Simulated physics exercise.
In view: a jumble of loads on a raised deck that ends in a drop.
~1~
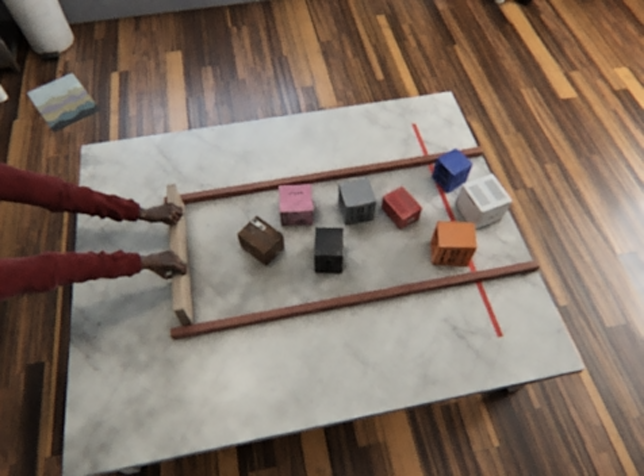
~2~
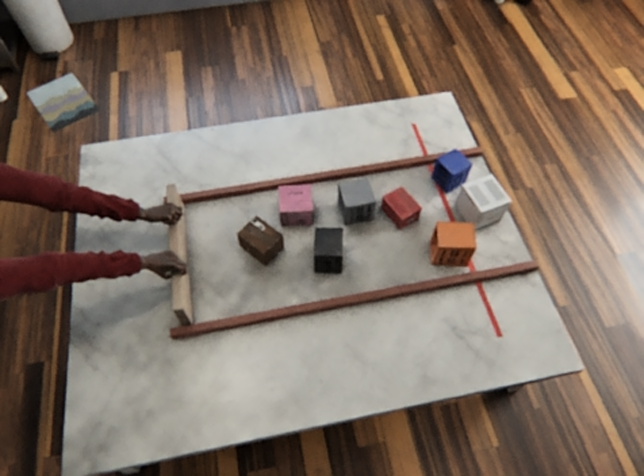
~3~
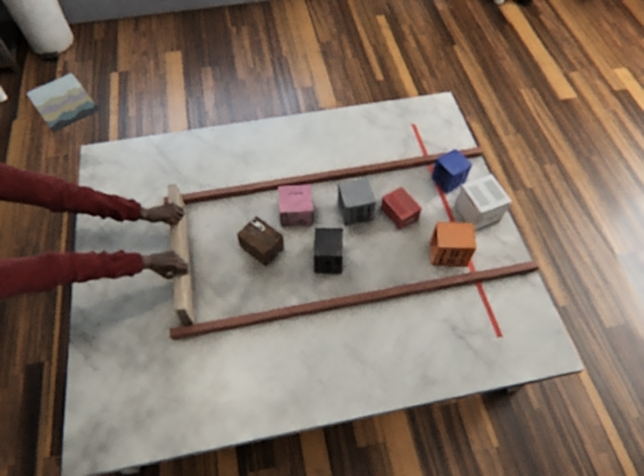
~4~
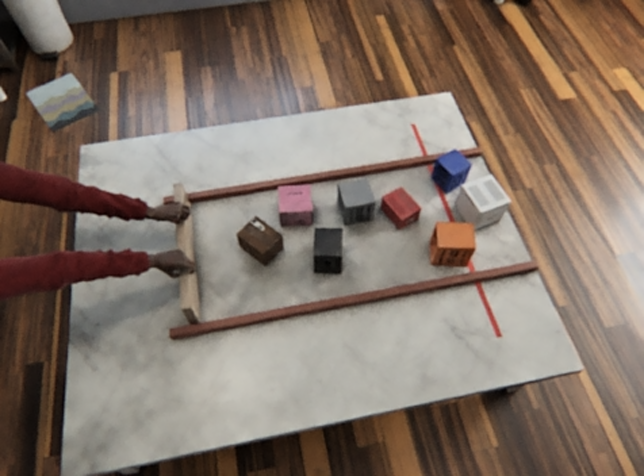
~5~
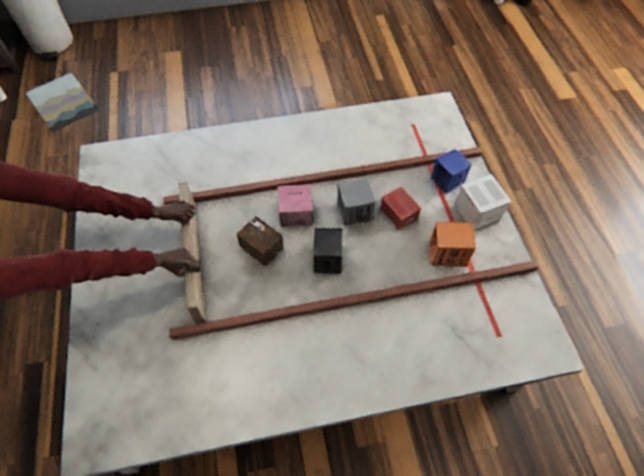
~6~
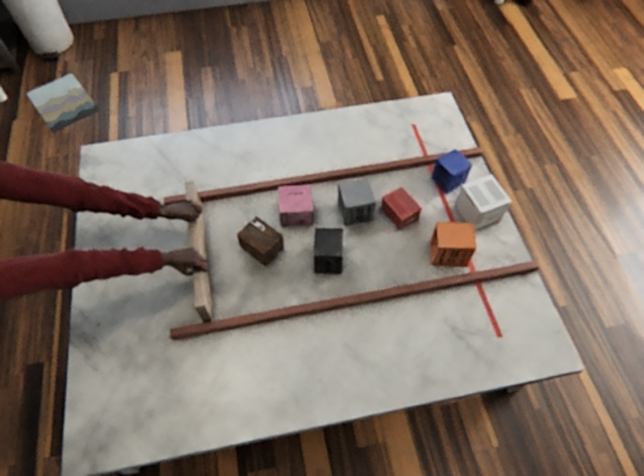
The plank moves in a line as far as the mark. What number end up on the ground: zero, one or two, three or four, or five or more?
Here the number that fall off is one or two.
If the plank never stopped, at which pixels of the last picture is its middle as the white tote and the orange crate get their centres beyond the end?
Its middle is around (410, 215) and around (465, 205).
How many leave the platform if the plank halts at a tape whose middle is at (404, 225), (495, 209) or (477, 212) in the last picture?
In that order 0, 8 and 5.
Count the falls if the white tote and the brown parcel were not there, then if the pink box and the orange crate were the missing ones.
Fallen: 0, and 1 in the other try.
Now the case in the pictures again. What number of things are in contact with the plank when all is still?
3 of them.
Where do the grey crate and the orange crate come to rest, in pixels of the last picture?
The grey crate at (493, 186), the orange crate at (515, 232).
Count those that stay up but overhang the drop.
It comes to 3.
Soon after, none off yet; white tote at rest near (482, 204); blue crate at rest near (451, 171); orange crate at rest near (452, 245).
At rest, the number that fall off is one or two; fallen, red tote and white tote.
